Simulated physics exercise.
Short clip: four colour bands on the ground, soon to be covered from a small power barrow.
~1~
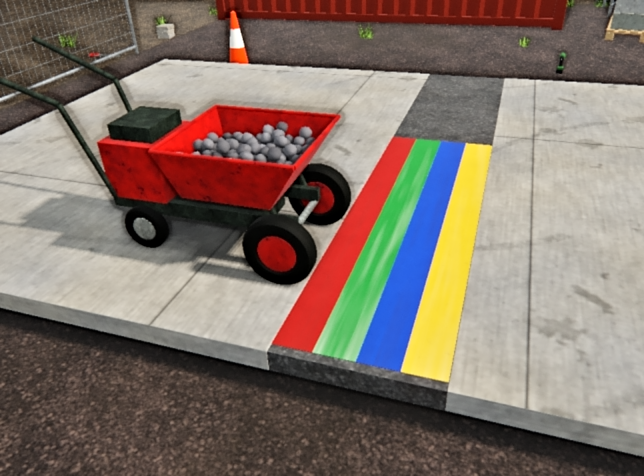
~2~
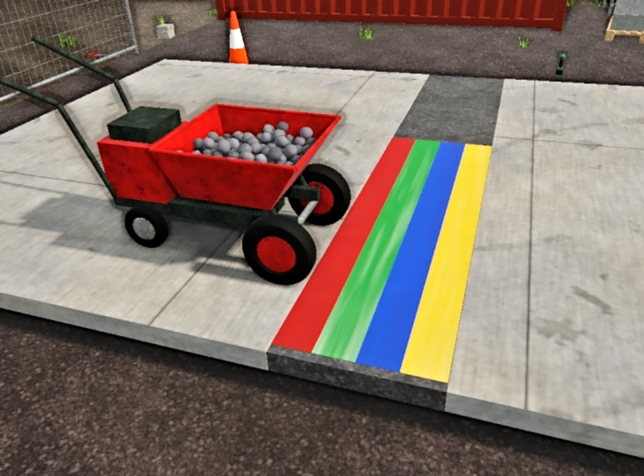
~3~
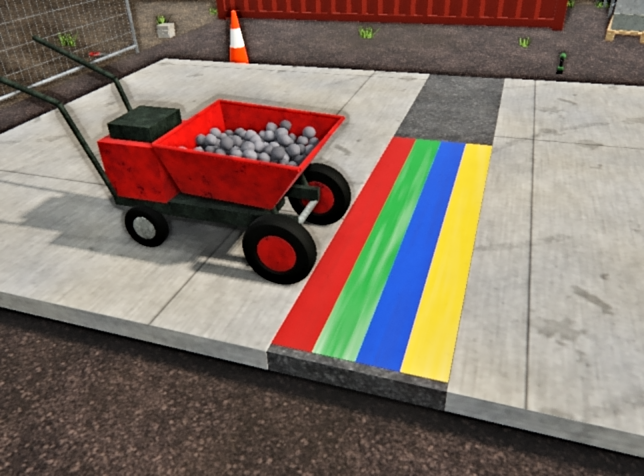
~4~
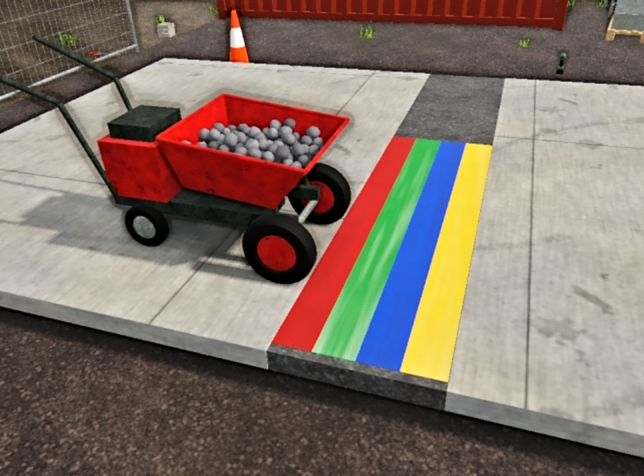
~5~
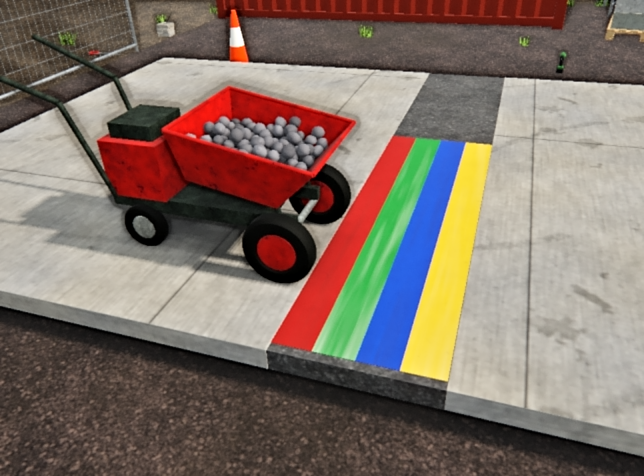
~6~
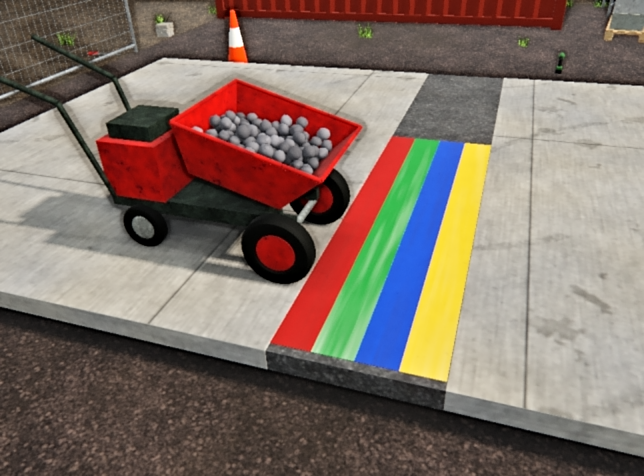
At first, a small barrow with a level red skip full of round grey cobbles stands left of red, green, blue and yellow bands on a concrete slab. The skip then tilts gradually forward to the right, its back rising and the cobbles shifting slightly, while the wheels stay still.
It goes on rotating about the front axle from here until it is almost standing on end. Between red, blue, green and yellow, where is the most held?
On blue.
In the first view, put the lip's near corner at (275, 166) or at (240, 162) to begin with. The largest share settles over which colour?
First place: The strip in blue; second place: The green one.
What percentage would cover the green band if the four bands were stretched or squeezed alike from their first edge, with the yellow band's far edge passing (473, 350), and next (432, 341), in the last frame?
First 20 in a hundred, then 0 in a hundred.
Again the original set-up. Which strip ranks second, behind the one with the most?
The next spot goes to that yellow strip.
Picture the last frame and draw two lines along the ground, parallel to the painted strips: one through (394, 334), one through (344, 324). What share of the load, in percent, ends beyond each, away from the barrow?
In turn 60 and 90 in a hundred.
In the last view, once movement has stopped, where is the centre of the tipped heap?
Roughly pixel (426, 264).
Just after the last frame, skip tipped steeply; every one in the skip.
A moment on, skip tipped right over; the larger part in the skip; roughly a quarter over the blue strip; just a few over the yellow strip.
Further on, skip tipped right over; about a tenth in the skip; about a tenth over the green strip; roughly half over the blue strip; roughly a quarter over the yellow strip; about a tenth off the paint.
When it is over, skip tipped right over; about a tenth in the skip; not one over the red strip; about a tenth over the green strip; roughly half over the blue strip; roughly a quarter over the yellow strip; about a tenth off the paint.
